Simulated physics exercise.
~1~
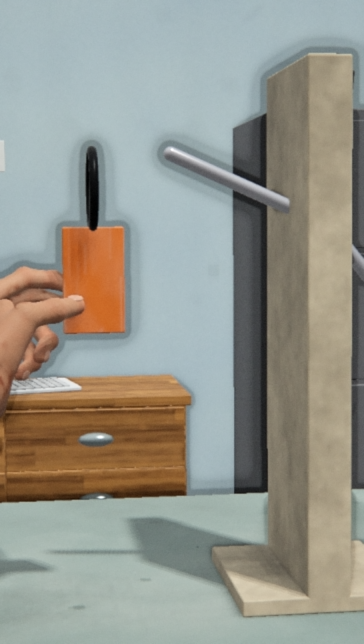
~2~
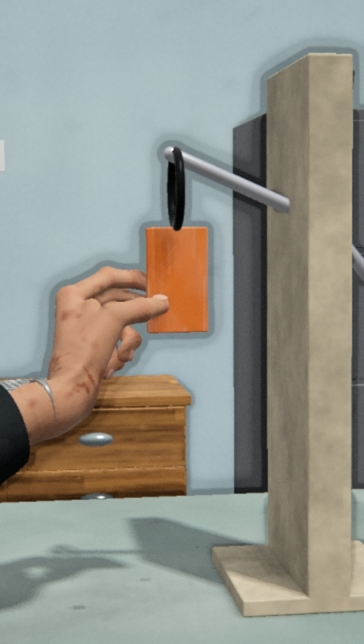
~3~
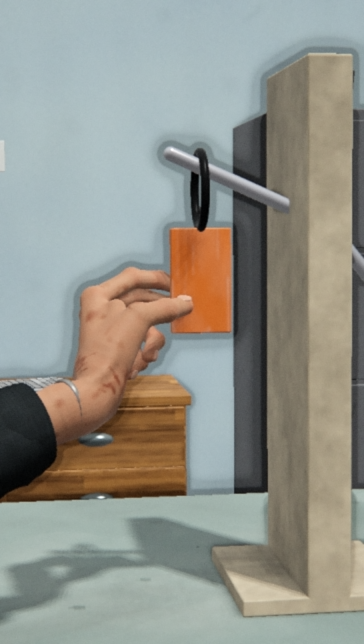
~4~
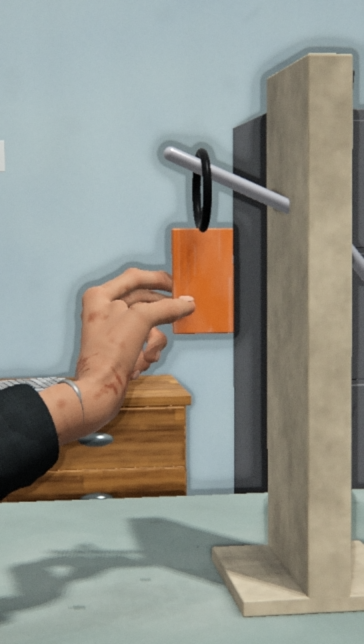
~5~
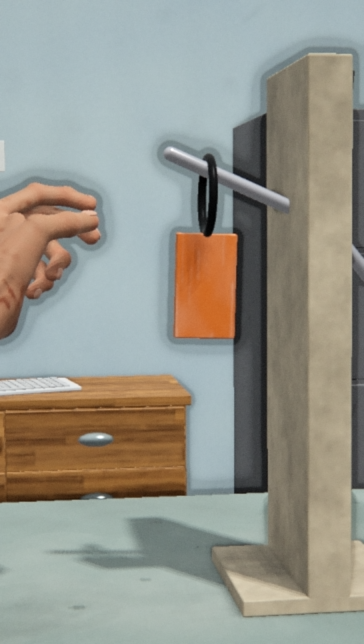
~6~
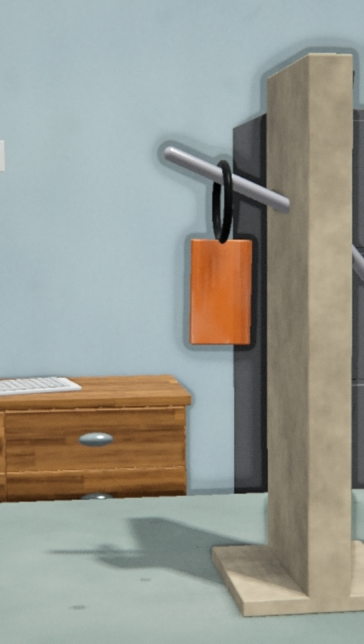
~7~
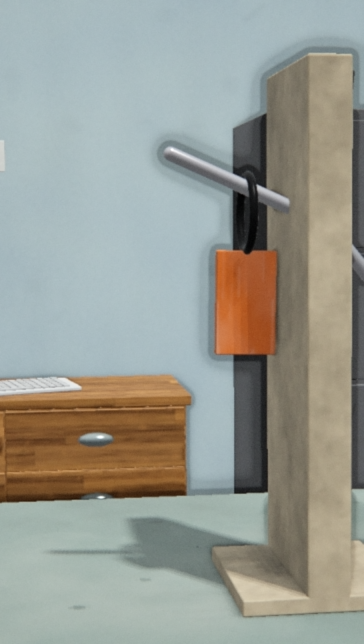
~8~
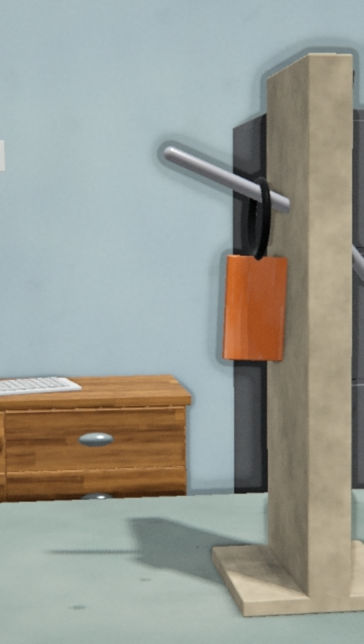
Above a pale tabletop, a hand hooking an orange tag onto a sloping peg and withdrawing, the tag sliding right, still hanging.
